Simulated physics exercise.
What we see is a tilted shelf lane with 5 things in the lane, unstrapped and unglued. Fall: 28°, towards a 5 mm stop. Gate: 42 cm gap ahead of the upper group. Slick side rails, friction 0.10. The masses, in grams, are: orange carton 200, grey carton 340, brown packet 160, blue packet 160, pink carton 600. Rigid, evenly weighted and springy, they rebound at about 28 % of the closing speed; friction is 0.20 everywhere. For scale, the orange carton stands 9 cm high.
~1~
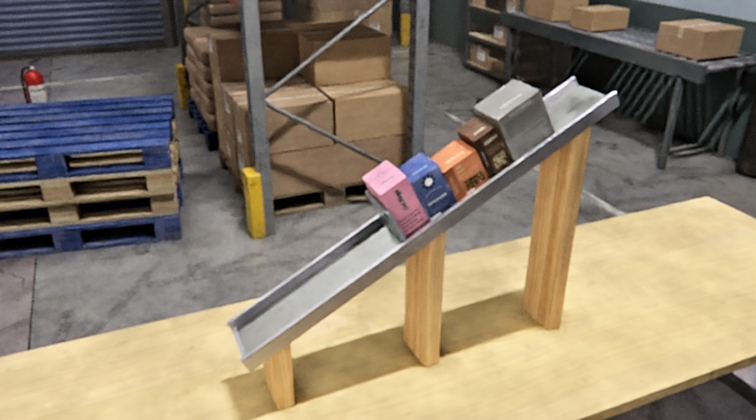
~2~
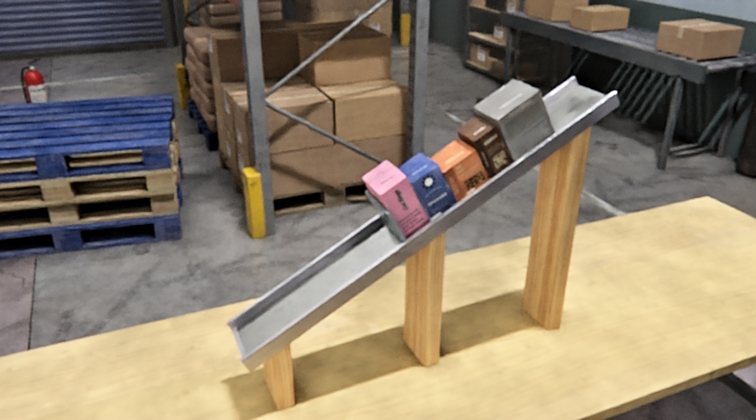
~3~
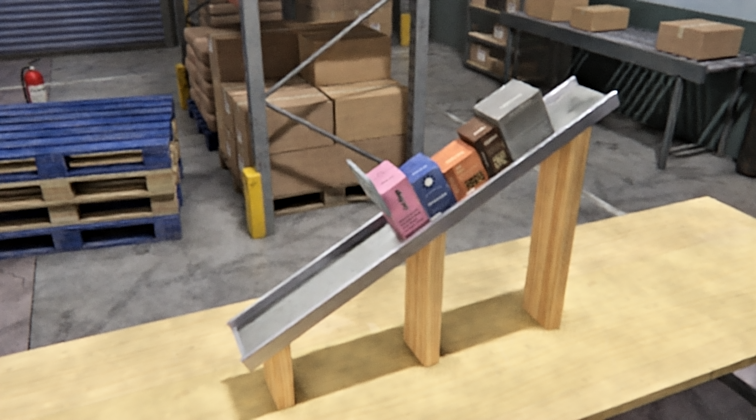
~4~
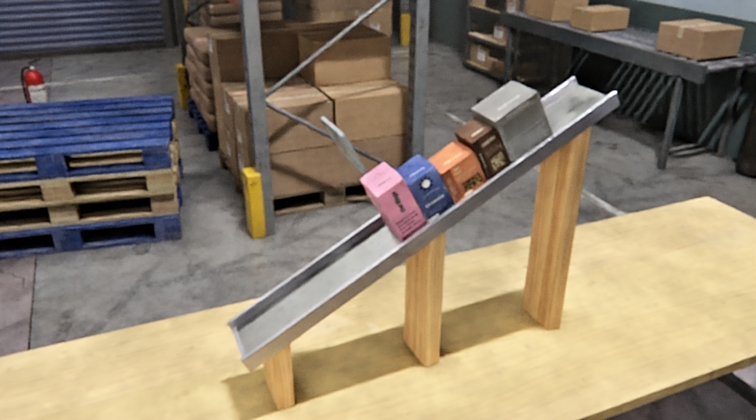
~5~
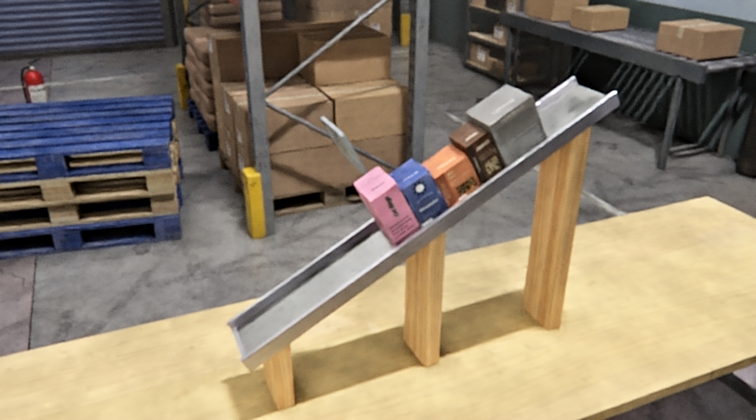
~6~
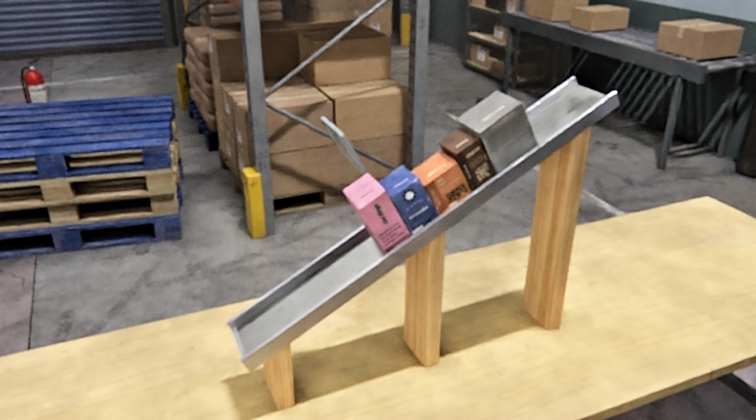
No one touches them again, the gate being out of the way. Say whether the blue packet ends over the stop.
It is going to exit.
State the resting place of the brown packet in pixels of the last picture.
Resting point, approx. (259, 326) px.
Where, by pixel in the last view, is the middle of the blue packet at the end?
End position: Roughly (139, 389).
Then, 0.30 s past the last view, leader 7 cm from the stop; blue packet near (299, 277).
Then, 0.60 s past the last view, blue packet and pink carton now over the stop; grey carton upside down; brown packet on its side.
Finally, over the stop, orange carton, blue packet and pink carton; on their side or leaning hard in the lane, grey carton and brown packet. In the last view, blue packet near (139, 389).
